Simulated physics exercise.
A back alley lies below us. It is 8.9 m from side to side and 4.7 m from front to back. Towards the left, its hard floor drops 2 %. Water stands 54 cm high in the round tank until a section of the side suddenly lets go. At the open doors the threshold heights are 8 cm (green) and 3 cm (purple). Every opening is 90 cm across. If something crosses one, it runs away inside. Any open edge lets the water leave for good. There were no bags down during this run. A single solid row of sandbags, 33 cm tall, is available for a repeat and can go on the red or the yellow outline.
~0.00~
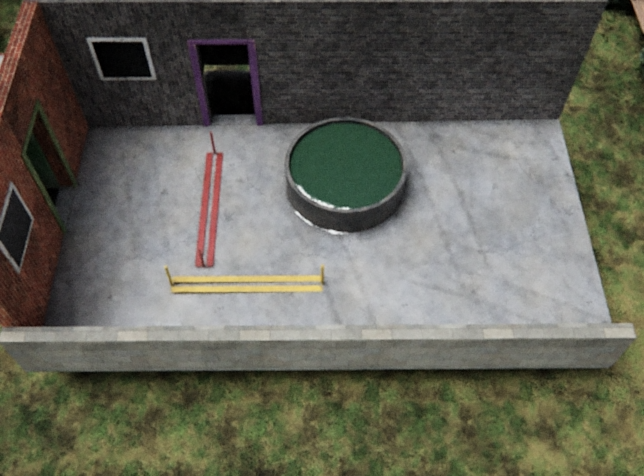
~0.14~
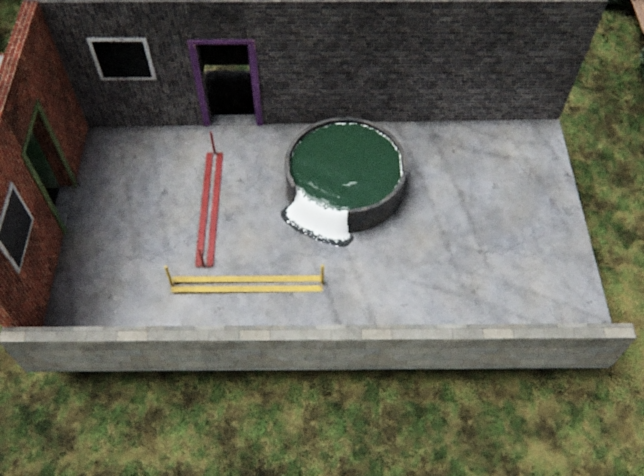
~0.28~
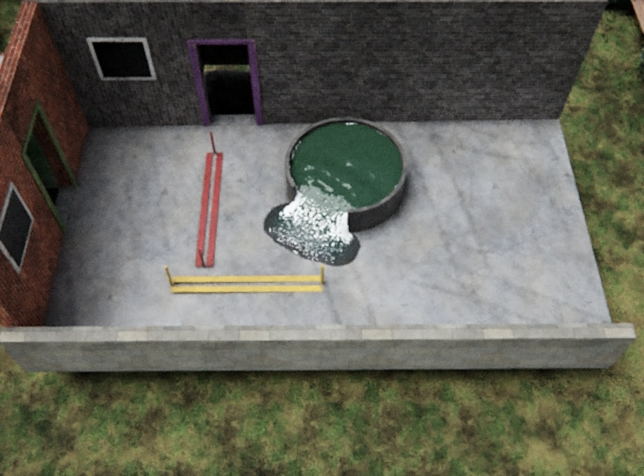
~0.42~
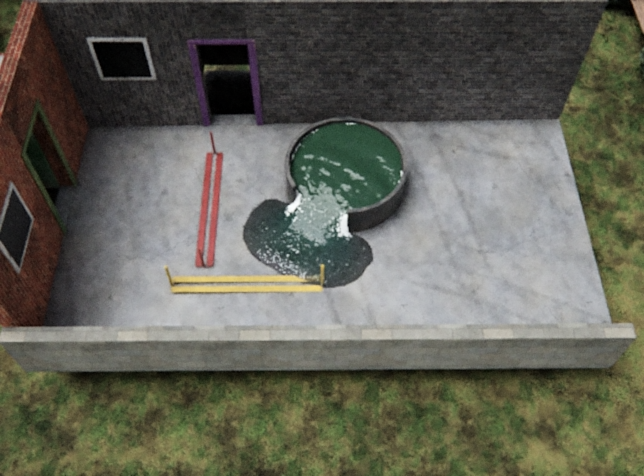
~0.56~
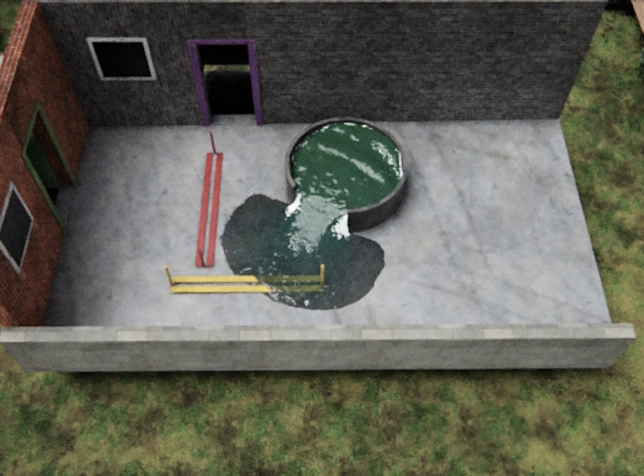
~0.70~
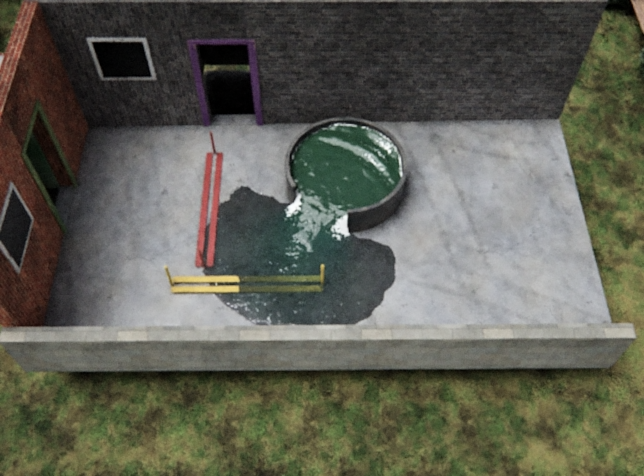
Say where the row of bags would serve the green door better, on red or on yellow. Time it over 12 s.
On red.
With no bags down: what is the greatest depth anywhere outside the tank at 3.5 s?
Max depth: Near 28 cm.
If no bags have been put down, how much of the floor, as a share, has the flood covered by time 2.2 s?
I'd guess around 30 in a hundred.
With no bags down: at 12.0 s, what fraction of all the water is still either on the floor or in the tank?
I'd put what remains at some 98 per cent.
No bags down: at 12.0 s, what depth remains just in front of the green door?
About 11.0 centimetres.
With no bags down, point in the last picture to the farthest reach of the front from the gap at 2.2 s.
Tip position: Roughly (39, 349), last view.
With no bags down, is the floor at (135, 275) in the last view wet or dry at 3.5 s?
Soaked.
After 1.4 s water covers 25 % of the floor and is deepest (24 cm) near (254, 346) in the run without bags; in at the green door, 0 L with no bags, 0 L with the row on red, 0 L on yellow.
After 2.2 s water covers 30 % of the floor and is deepest (28 cm) near (39, 349) in the run without bags; in at the green door, 0 L with no bags, 0 L with the row on red, 1 L on yellow.
After 3.5 s water covers 40 % of the floor and is deepest (28 cm) near (39, 349) in the run without bags; in at the green door, 0 L with no bags, 0 L with the row on red, 61 L on yellow.
After 7.0 s water covers 70 % of the floor and is deepest (18 cm) near (88, 134) in the run without bags; in at the green door, 1 L with no bags, 1 L with the row on red, 129 L on yellow.
After 12.0 s water covers 75 % of the floor and is deepest (12 cm) near (39, 349) in the run without bags; in at the green door, 10 L with no bags, 7 L with the row on red, 151 L on yellow.
